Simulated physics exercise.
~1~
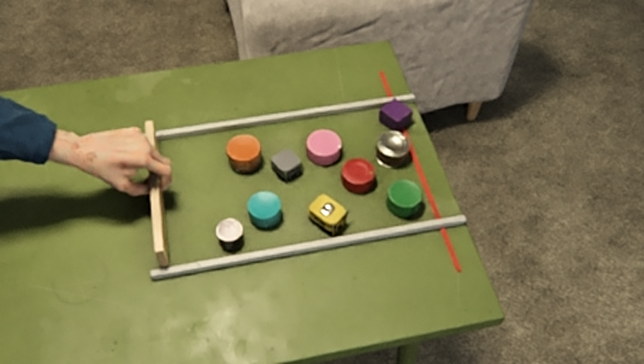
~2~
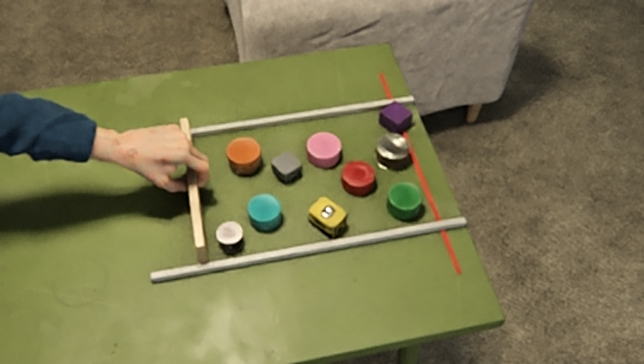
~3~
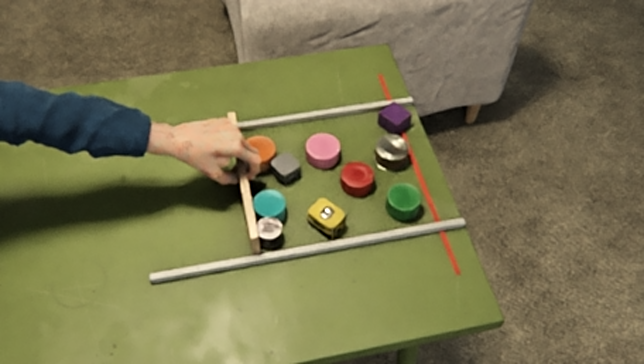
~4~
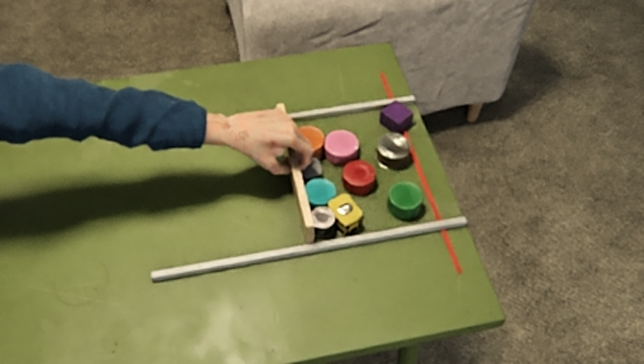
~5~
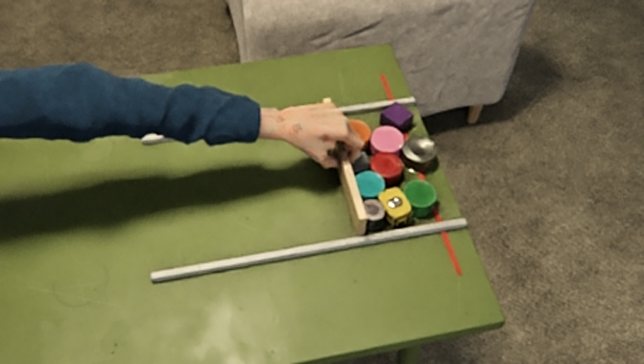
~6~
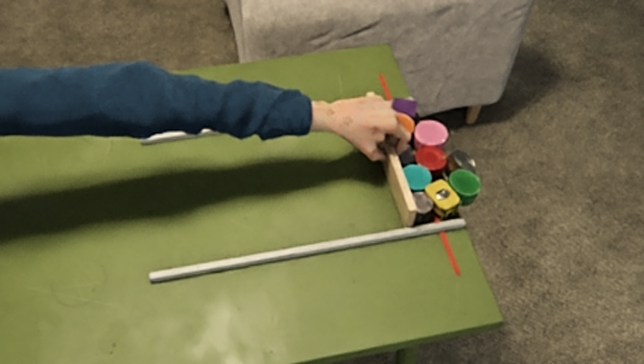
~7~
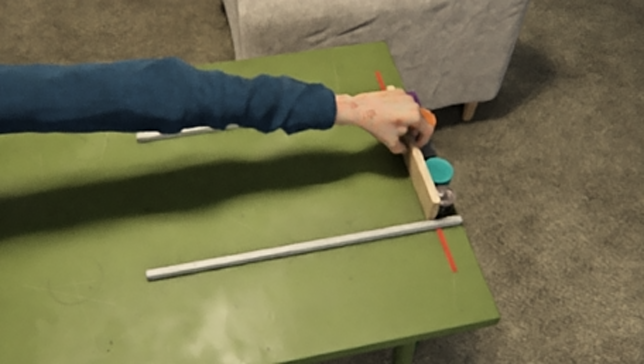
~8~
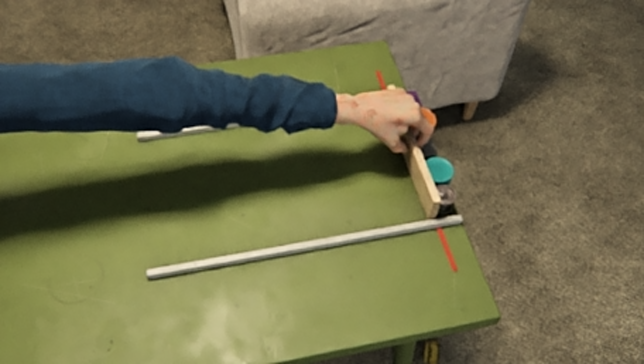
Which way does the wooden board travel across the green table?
The board moves to the right, pushed by the person's hand toward the red tape near the table's edge.
